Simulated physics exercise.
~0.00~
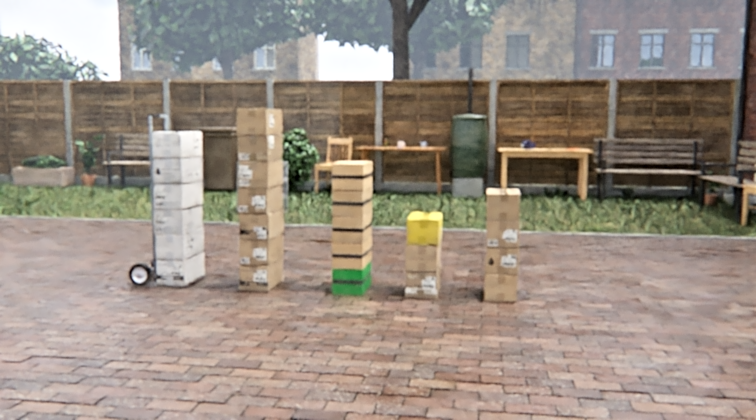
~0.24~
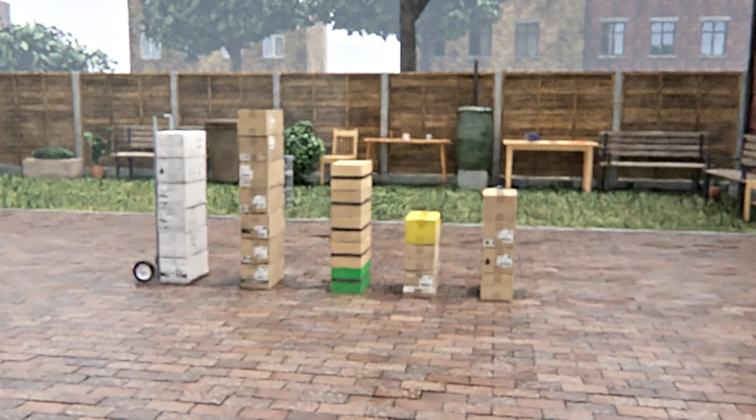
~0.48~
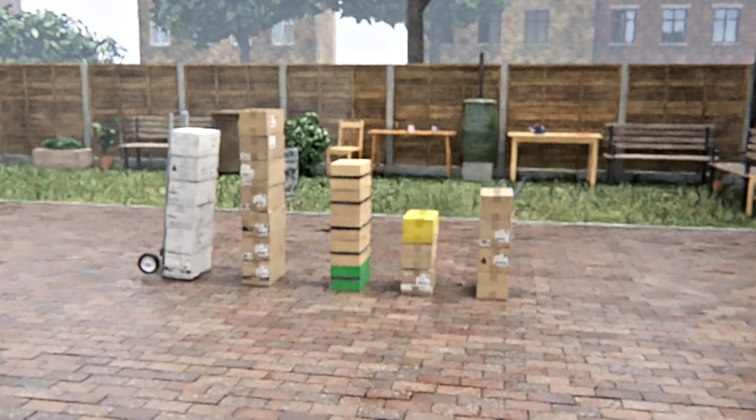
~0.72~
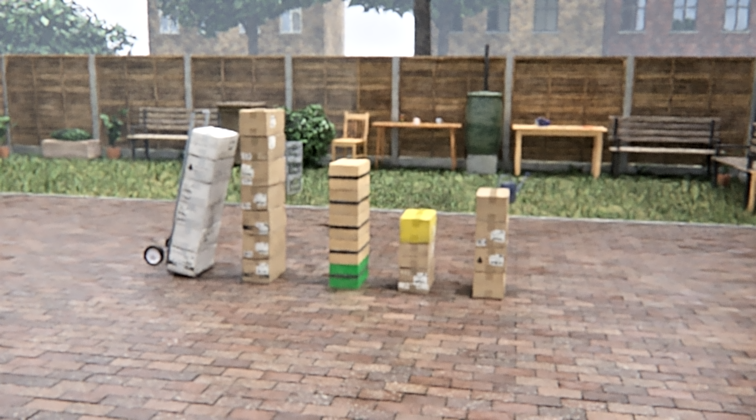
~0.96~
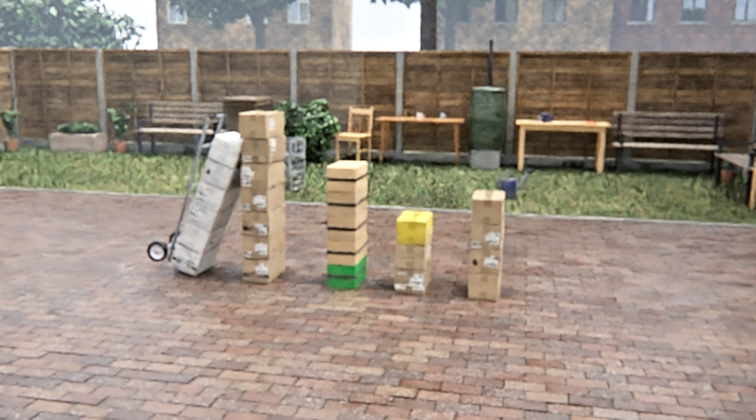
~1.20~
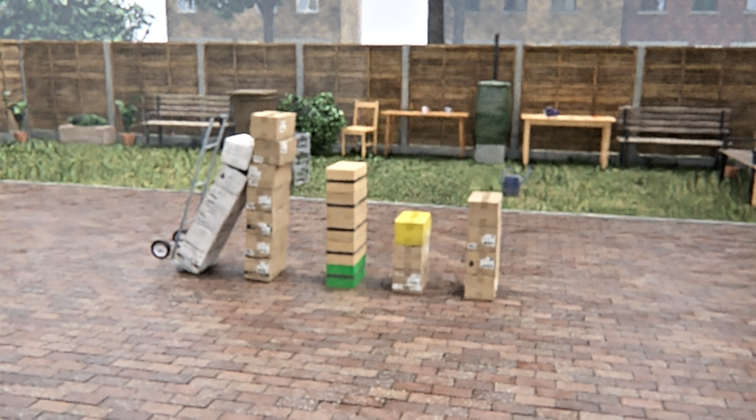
The clip shows five stacks of boxes in a row on a brick yard; a hand truck tilts to the right with the white stack, which leans into the tall neighbouring stack and shifts its upper boxes slightly.
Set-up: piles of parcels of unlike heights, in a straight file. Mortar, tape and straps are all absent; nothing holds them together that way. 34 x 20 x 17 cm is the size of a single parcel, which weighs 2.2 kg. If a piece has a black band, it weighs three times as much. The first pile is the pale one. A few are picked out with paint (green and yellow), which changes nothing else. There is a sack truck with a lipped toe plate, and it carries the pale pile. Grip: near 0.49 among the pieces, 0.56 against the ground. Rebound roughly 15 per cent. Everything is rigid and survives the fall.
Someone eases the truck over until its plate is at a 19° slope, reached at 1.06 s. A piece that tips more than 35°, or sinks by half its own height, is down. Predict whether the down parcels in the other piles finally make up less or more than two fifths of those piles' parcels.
They make up more than two fifths.
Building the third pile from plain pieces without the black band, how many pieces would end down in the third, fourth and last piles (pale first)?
Then third 5, fourth 3, last 3.
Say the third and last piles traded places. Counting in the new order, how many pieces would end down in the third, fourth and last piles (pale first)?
Count of fallen pieces - third: 3; fourth: 0; last: 0.
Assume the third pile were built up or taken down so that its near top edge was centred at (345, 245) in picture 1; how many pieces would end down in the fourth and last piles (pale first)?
Down by pile: Fourth 0, last 1.
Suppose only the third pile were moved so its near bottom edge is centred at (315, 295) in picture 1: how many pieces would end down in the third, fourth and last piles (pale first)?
Per pile - third: 5, fourth: 2, last: 3.
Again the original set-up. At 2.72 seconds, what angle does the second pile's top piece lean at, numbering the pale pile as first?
Its lean is roughly 90 degrees.
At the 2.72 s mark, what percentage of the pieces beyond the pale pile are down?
By that time it is 65 percent.
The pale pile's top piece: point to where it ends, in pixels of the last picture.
Roughly at (327, 218).
After 1.84 s, 6 of the pale pile down; 1 of the 19 other parcels down.
After 2.72 s, 6 of the pale pile down; 12 of the 19 other parcels down; green parcel 50° from how it stood; yellow parcel 25° from how it stood.
In the end (4.4 s), 6 of the pale pile down; 18 of the 19 other parcels down; green parcel 51° from how it stood; yellow parcel 38° from how it stood, 9 cm lower. That is 95 per cent. From the last view, middles, green parcel near (360, 264), yellow parcel near (466, 244).
